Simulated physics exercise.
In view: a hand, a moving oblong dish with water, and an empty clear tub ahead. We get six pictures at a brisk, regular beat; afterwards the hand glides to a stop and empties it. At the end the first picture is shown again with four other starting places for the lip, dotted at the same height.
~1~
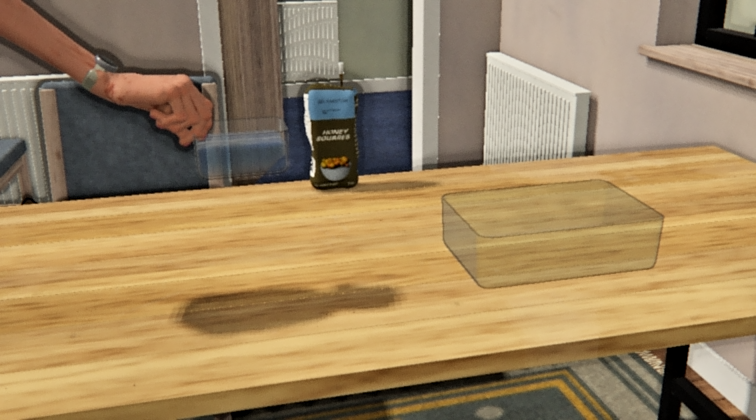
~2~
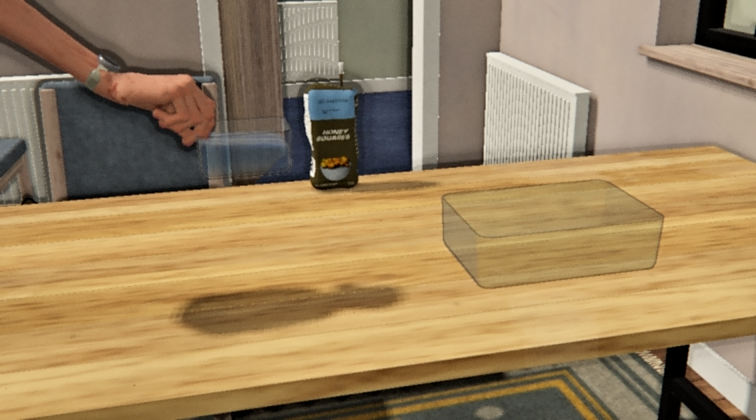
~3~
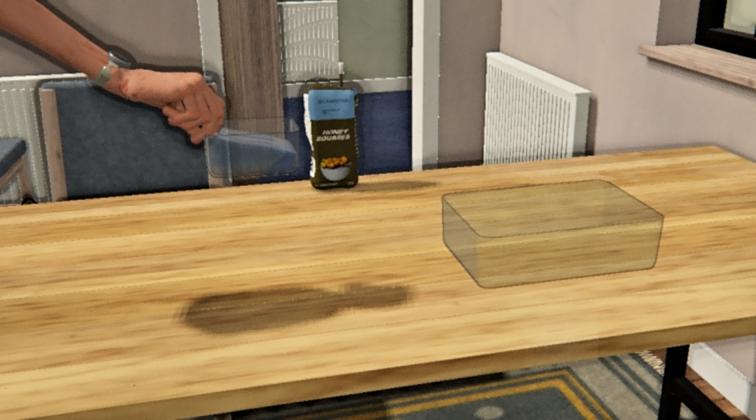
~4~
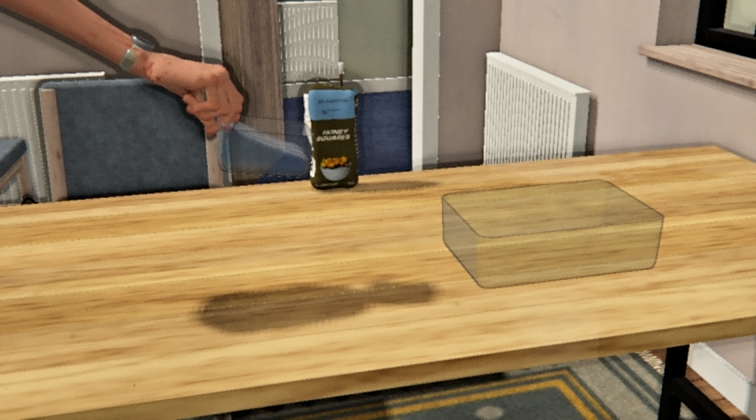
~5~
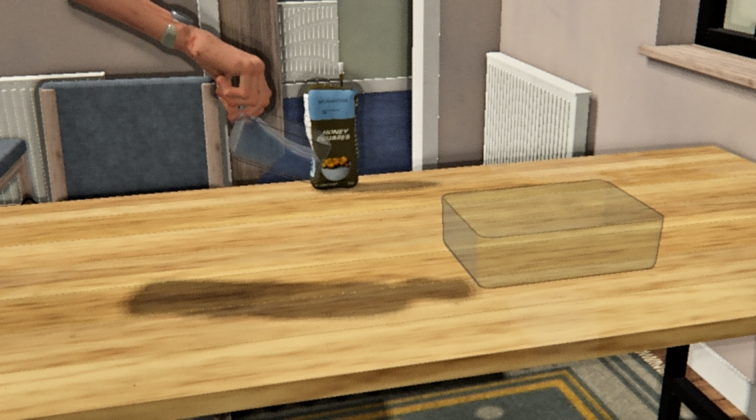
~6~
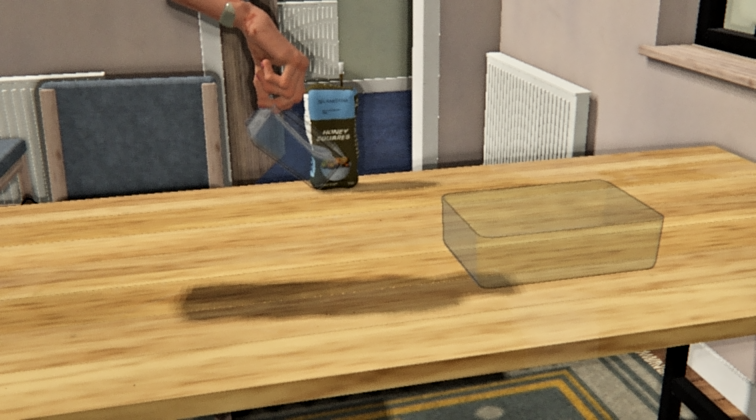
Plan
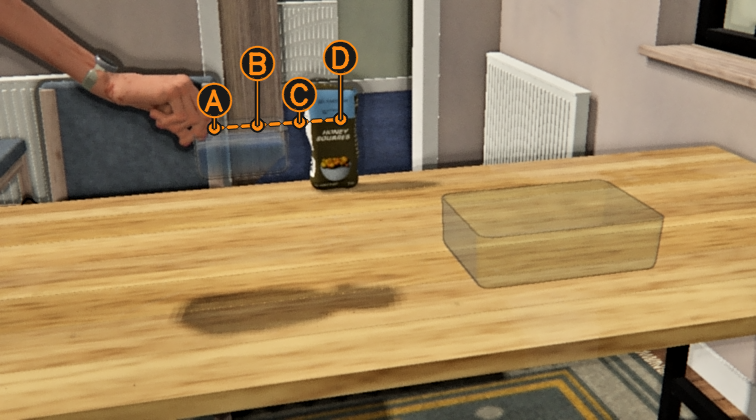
At first, a hand at the upper left holds a clear oblong dish of water almost still and level above a wooden table, with a snack packet and an empty clear tub on it. The hand then moves right, tilting the dish more and more steeply, its right end downward, before the packet.
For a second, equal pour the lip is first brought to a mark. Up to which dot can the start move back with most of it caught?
The limit is D.
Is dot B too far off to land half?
Yes, that goes wrong.
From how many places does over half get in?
One of the four.
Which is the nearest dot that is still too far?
Here it is dot C.
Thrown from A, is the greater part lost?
Yes, that goes wrong.
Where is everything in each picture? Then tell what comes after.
Upright, lip at (283, 123); tub from (476, 288) to (654, 266); nothing has left yet.
Upright, lip at (285, 123); nothing has left yet.
Upright, lip at (294, 123); nothing has left yet.
Tipped about 9°, lip at (308, 128); water is over the rim, down to (227, 120).
Tipped about 23°, lip at (325, 138); water is over the rim, down to (233, 124).
Tipped about 41°, lip at (340, 151); water is over the rim, down to (245, 136).
On the marked copy, A at (214, 128); B at (257, 125); C at (299, 122); D at (340, 119).
With A, about 0 % lands in the tub, 100 % falls short.
With B, about 0 % lands in the tub, 98 % falls short.
With C, about 14 % lands in the tub, 81 % falls short and 5 % goes beside or beyond.
With D, about 69 % lands in the tub, 24 % falls short and 7 % goes beside or beyond.
